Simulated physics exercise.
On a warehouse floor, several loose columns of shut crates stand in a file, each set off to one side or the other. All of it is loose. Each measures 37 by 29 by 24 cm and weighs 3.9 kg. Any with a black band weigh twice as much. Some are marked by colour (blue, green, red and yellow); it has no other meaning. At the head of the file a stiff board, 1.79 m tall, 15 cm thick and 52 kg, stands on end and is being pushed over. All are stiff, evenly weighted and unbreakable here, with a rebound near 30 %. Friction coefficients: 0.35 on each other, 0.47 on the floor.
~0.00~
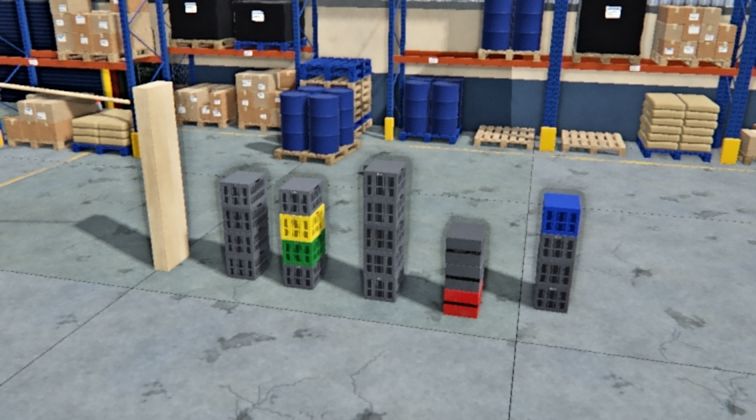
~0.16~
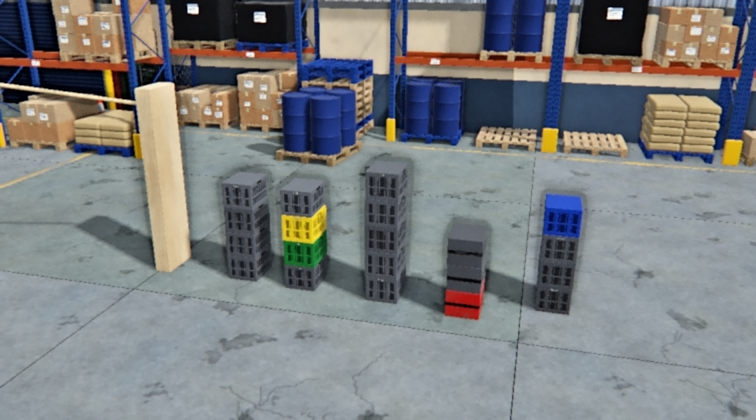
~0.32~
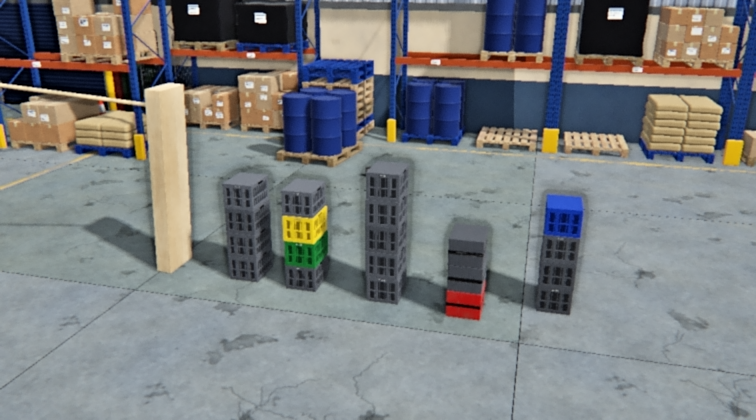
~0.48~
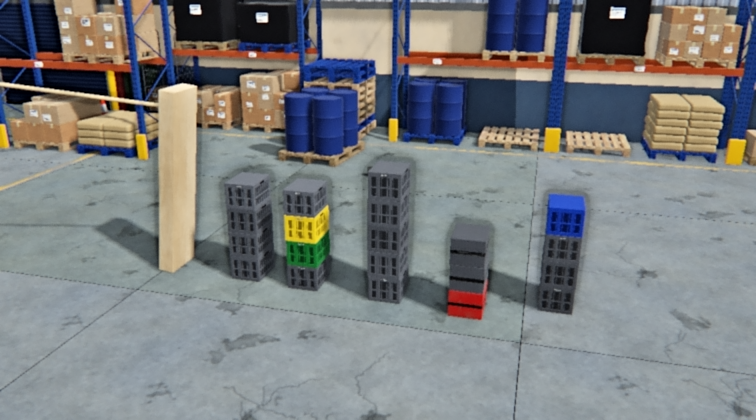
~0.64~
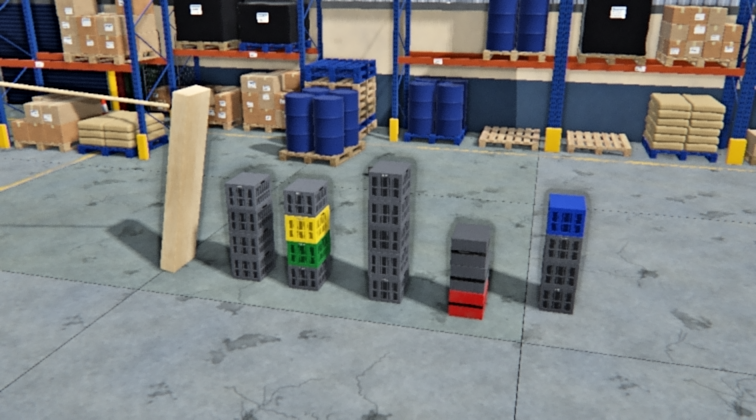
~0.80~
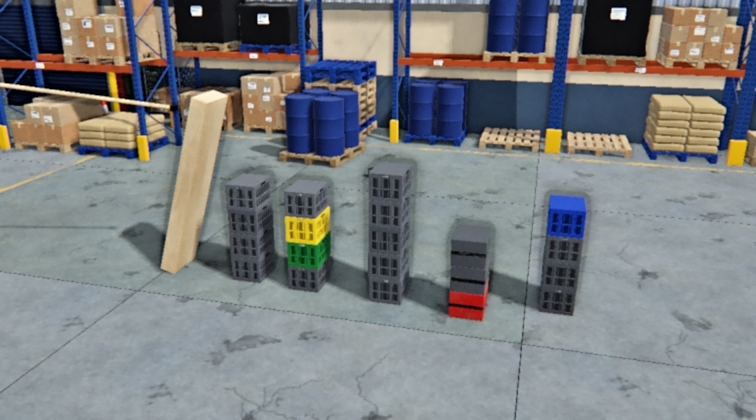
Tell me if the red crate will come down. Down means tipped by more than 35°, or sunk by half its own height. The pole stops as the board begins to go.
It remains up.
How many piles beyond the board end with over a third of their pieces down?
4 in all.
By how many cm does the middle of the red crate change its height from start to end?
About 0 cm lower.
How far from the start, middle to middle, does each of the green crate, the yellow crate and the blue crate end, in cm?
Green 50, yellow 90, blue 10.
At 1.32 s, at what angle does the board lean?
About 50°.
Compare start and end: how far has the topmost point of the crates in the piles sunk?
Roughly 20 cm.
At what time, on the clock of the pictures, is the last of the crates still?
Near 3.5 s.
After 1.32 s, board 49° from upright; none of the 20 crates down, 7 disturbed; red crate unmoved; yellow crate leaning 4°.
After 1.62 s, board 65° from upright; 3 of the 20 crates down; red crate unmoved; green crate leaning 29°.
After 2.22 s, board 70° from upright; 10 of the 20 crates down; red crate shifted 21 mm; green crate on its side.
At rest (3.8 s), board 70° from upright; 12 of the 20 crates down; red crate shifted 21 mm; green crate on its side; blue crate shifted 57 mm. As the last picture would show them, middles, red crate near (471, 297), green crate near (360, 275).
